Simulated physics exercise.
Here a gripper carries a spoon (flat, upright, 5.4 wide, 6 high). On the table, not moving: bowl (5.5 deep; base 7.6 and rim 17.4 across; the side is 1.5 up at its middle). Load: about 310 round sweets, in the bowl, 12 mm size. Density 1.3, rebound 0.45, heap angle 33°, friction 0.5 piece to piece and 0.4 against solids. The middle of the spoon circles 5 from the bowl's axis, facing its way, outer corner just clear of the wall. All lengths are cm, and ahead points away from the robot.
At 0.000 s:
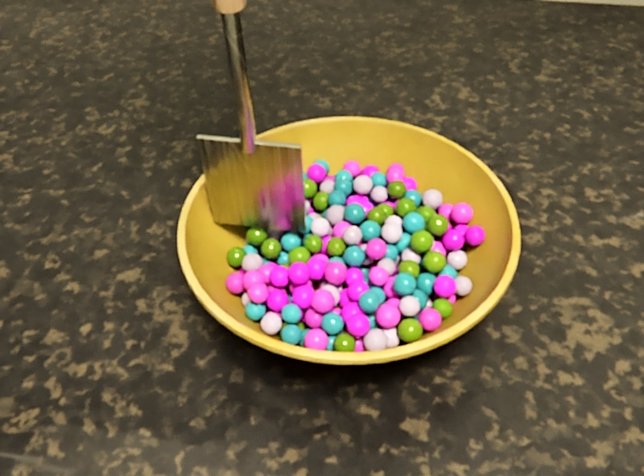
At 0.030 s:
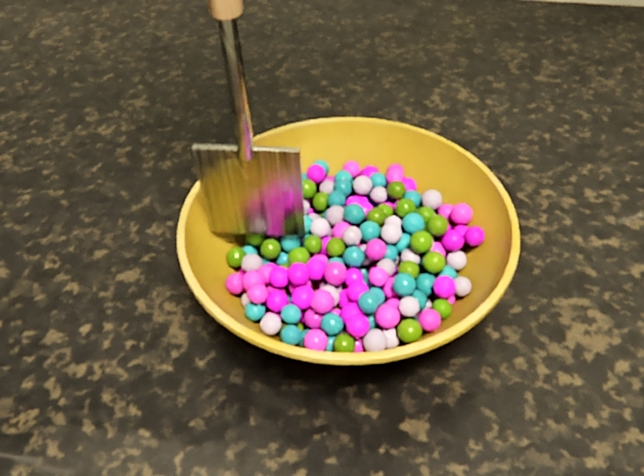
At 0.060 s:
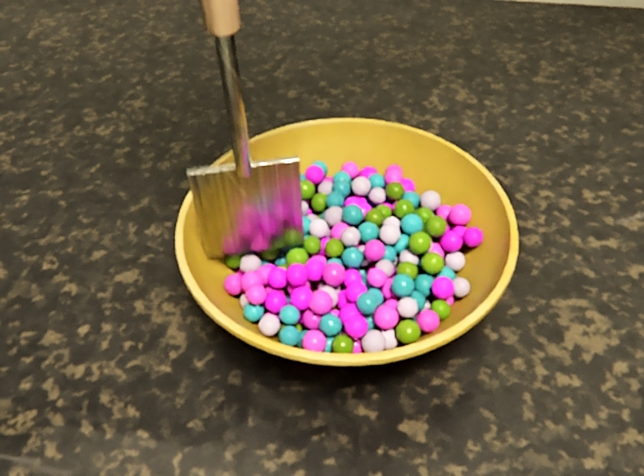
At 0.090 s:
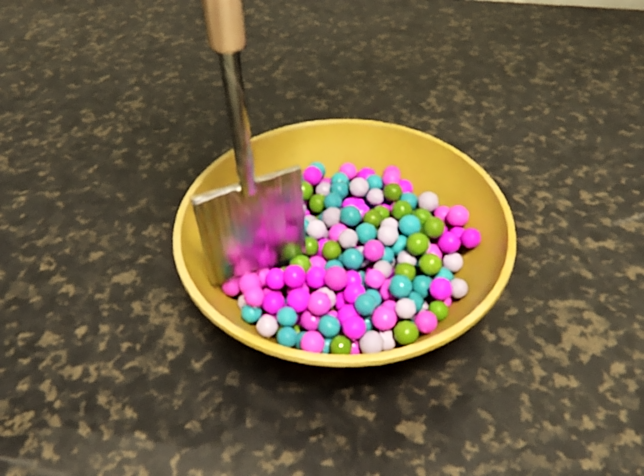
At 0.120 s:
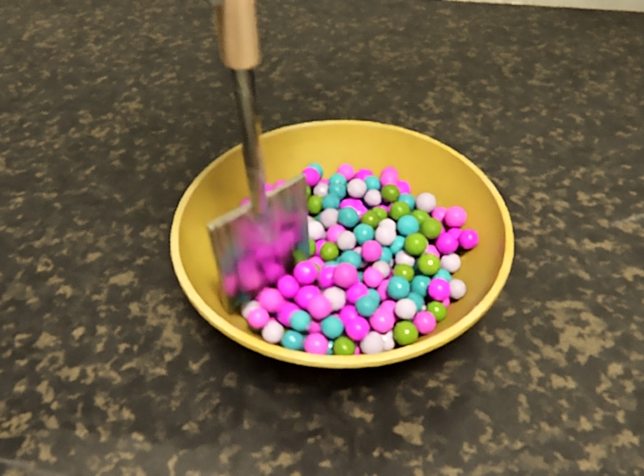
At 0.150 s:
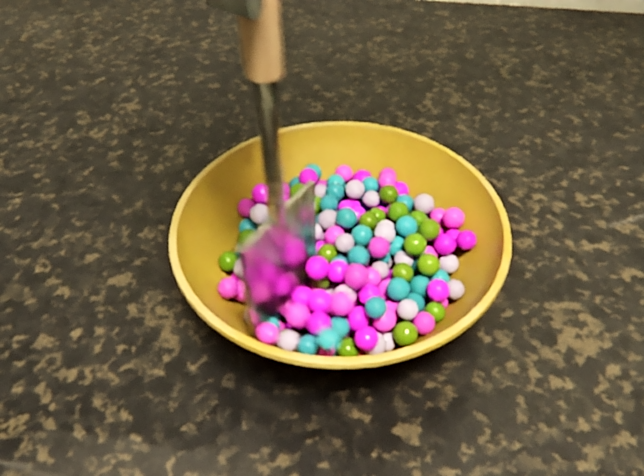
A yellow bowl of pink, blue, green and white balls sat on a speckled countertop while a flat metal spatula with a wooden handle swept along its left side toward the front, pushing through the balls.
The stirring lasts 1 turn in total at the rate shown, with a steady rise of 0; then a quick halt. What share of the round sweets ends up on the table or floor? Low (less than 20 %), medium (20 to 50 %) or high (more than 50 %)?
On the table or floor the share is low, less than 20 %.
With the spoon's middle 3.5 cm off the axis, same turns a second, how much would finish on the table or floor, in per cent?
It would be near 25 per cent.
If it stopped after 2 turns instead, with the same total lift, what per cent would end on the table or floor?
It would be near 20 per cent.
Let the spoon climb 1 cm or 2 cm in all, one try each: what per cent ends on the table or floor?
About 5 and 0 per cent.
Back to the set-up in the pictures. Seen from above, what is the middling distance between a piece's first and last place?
About 1 cm.
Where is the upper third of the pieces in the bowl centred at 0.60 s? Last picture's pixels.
Near (297, 207).
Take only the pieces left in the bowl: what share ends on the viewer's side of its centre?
Some 55 per cent.
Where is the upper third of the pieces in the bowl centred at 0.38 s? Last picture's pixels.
Near (396, 221).
After 0.38 s, 179° round, highest piece 9 above the table; 306 in the bowl, 1 on the table or floor, 4 in flight or on the tool.
After 0.60 s, 293° round, highest piece 8 above the table; 282 in the bowl, 20 on the table or floor, 9 in flight or on the tool.
After 0.91 s, 0° round, highest piece 6 above the table; 266 in the bowl, 45 on the table or floor.
After 1.61 s, 0° round, highest piece 6 above the table; 266 in the bowl, 45 on the table or floor.
In the end, 266 in the bowl, 45 on the table or floor. That is 14 % on the table or floor.
